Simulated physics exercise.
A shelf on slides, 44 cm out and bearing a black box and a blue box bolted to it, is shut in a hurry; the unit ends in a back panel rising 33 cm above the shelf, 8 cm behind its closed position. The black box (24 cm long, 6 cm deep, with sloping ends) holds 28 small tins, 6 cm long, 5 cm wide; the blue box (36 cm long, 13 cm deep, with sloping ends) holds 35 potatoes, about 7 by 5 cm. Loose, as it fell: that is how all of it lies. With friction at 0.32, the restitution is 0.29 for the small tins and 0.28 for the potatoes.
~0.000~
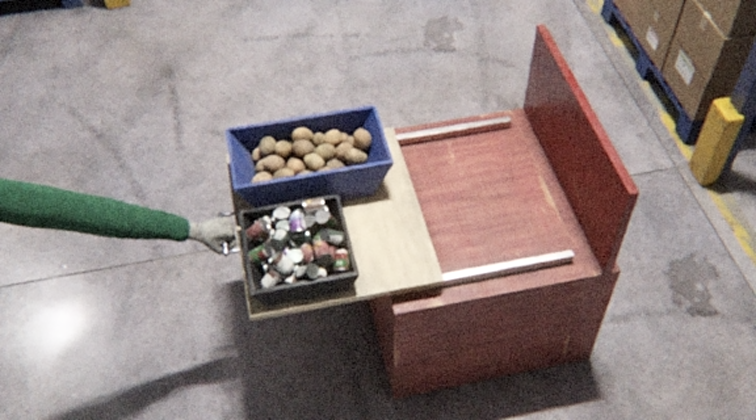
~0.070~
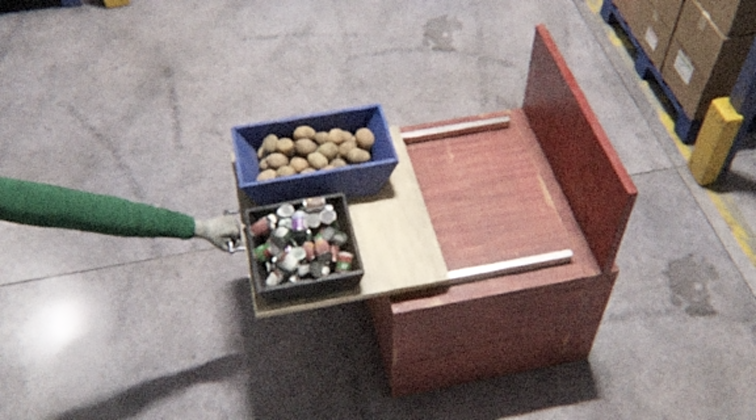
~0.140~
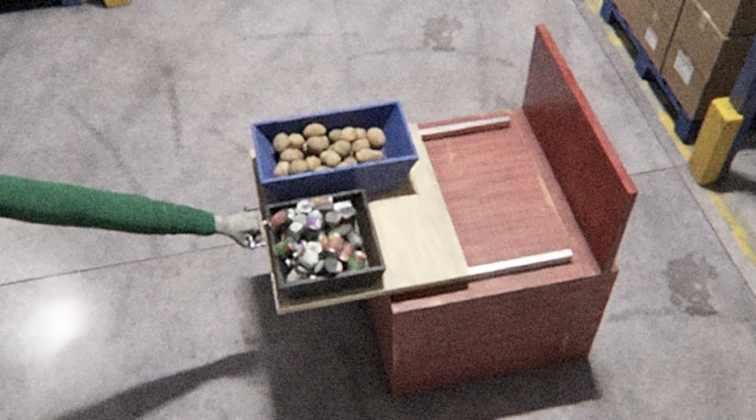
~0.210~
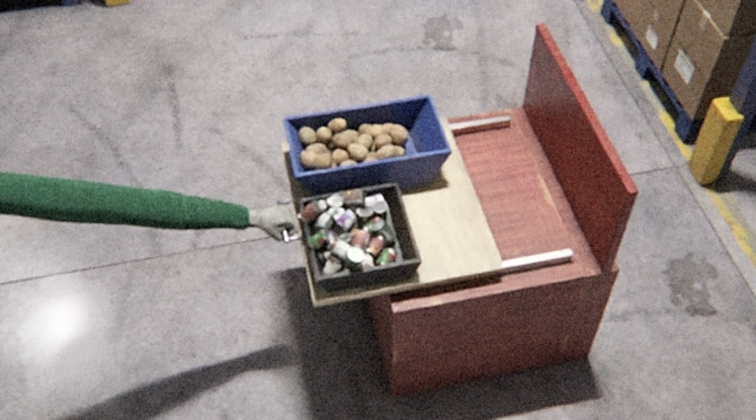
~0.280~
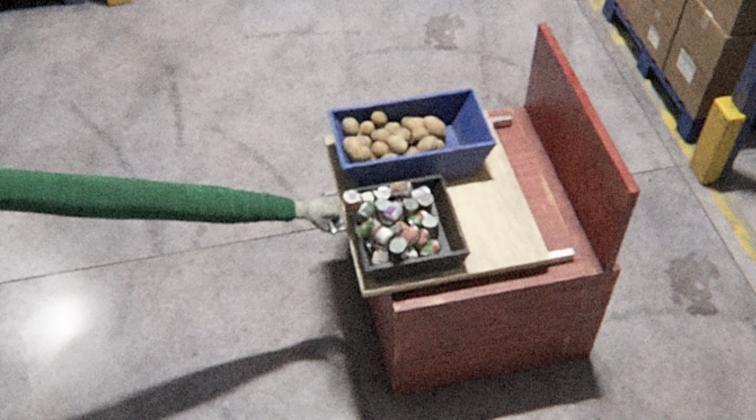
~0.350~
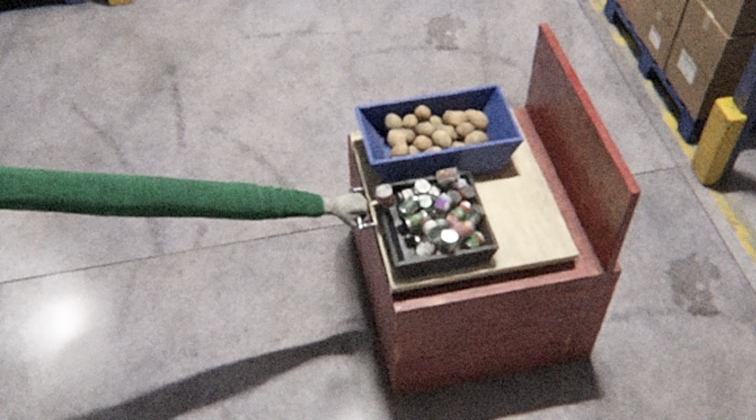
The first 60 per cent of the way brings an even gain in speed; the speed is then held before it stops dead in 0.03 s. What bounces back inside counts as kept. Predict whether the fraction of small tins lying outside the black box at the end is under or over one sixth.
The fraction outside is over one sixth.
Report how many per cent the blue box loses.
Blue box: 10% lost.
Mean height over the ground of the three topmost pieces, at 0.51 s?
Around 88 cm high.
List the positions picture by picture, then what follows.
In the first picture (we follow the rim corner now nearest the camera), black box at (254, 292); blue box at (237, 187); shelf in by 0 cm; nothing out yet.
In the second picture, black box at (260, 290); blue box at (243, 185); shelf in by 2 cm.
In the third picture, black box at (282, 285); blue box at (264, 181); shelf in by 9 cm.
In the fourth picture, black box at (319, 278); blue box at (299, 175); shelf in by 20 cm.
In the fifth picture, black box at (369, 268); blue box at (346, 166); shelf in by 35 cm.
In the sixth picture, black box at (399, 263); blue box at (374, 162); shelf in by 44 cm; nothing out yet.
After 0.39 s, 0 of 28 out of the black box and 0 of 35 out of the blue box.
After 0.51 s, 5 of 28 out of the black box and 2 of 35 out of the blue box.
After 0.73 s, 8 of 28 out of the black box and 4 of 35 out of the blue box.
When it is over (at 1.16 s), 8 of 28 out of the black box and 3 of 35 out of the blue box. Asked share, 8 of 28, 29 per cent.
